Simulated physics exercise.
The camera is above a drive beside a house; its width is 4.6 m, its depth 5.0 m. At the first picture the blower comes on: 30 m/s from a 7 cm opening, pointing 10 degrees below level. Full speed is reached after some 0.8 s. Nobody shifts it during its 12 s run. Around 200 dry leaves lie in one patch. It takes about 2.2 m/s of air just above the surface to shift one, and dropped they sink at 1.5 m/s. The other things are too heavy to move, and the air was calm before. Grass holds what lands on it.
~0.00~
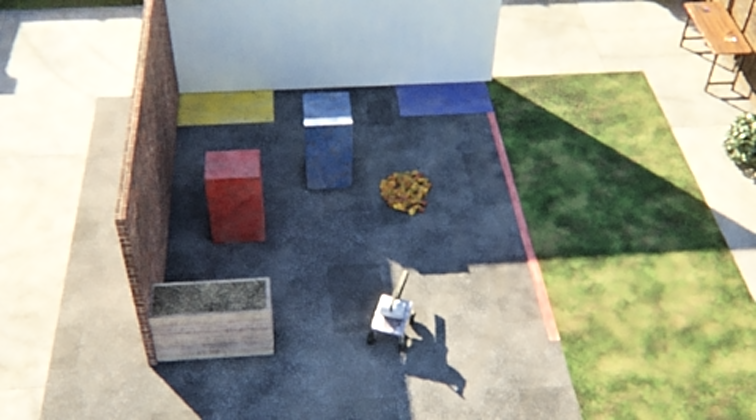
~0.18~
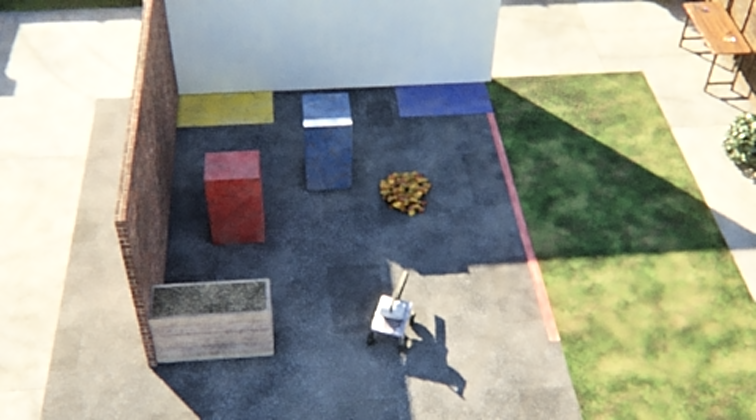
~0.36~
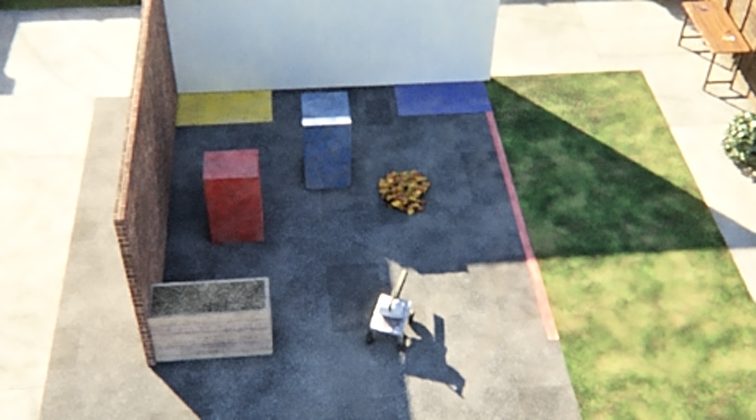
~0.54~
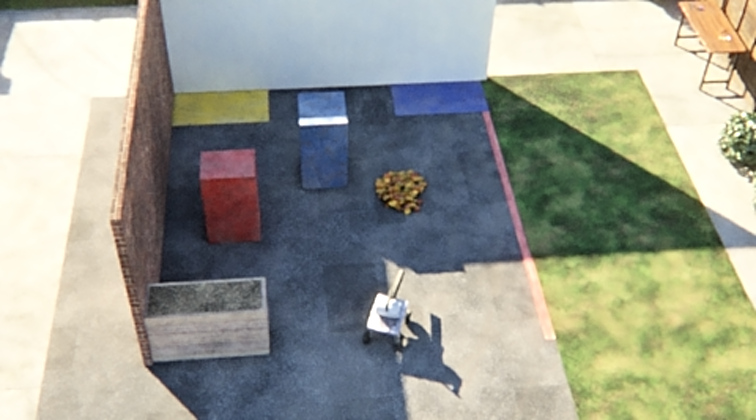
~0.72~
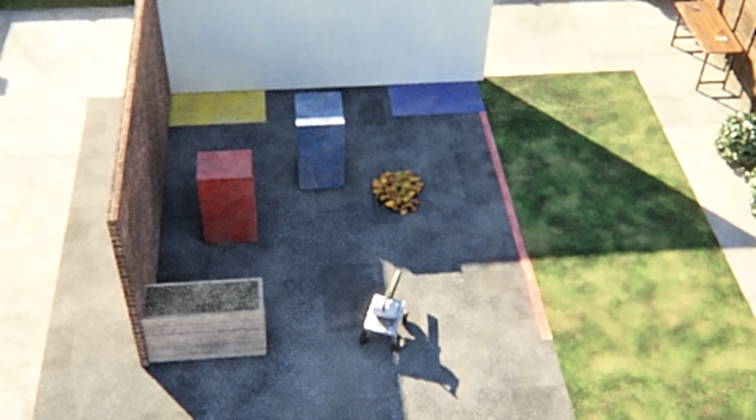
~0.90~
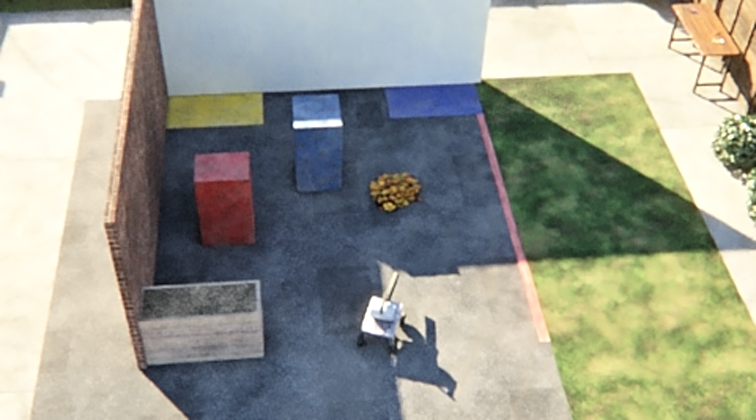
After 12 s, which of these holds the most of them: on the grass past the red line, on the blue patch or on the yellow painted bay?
It is blue that takes the most.
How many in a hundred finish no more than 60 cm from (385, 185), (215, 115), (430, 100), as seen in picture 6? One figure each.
In turn about 15 %, 0 %, 40 %.
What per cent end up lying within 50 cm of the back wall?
Near 50 %.
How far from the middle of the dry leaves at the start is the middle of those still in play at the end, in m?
Roughly 2.0 m.
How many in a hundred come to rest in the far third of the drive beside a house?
Near 90 %.
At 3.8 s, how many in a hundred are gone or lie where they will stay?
About 15 %.
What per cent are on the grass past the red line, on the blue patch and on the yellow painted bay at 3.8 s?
About 0 % red, 50 % blue, 0 % yellow.
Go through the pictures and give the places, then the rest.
The middle of the dry leaves is near (403, 192), none has stirred yet and the mouth of the blower is at (406, 273), in the first frame.
The middle of the dry leaves is near (403, 190), none has stirred yet, the blue patch is centred on (443, 99), the yellow painted bay is centred on (225, 109) and the red line is centred on (517, 194), in the second frame.
The middle of the dry leaves is near (402, 189), none has stirred yet, the top of a bin is at (326, 108) and the top of a bin is at (231, 164), in the third frame.
The middle of the dry leaves is near (398, 189) and none has stirred yet, in the fourth frame.
The middle of the dry leaves is near (395, 189) and none has stirred yet, in the fifth frame.
The middle of the dry leaves is near (393, 192), the farthest in sight from the blower is at (405, 176) and about 10 % have left their places, in the sixth frame.
After 2.4 s, 38 % are on the blue patch, 0 % on the yellow painted bay and 0 % on the grass past the red line; the middle of those still in play is near (391, 136); 0 % have settled or left.
After 3.8 s, 46 % are on the blue patch, 0 % on the yellow painted bay and 0 % on the grass past the red line; the middle of those still in play is near (390, 113); 16 % have settled or left.
After 6.6 s, 48 % are on the blue patch, 0 % on the yellow painted bay and 0 % on the grass past the red line; the middle of those still in play is near (384, 112); 31 % have settled or left.
After 12.0 s, at the end, 47 % are on the blue patch, 0 % on the yellow painted bay and 0 % on the grass past the red line; the middle of those still in play is near (381, 105).
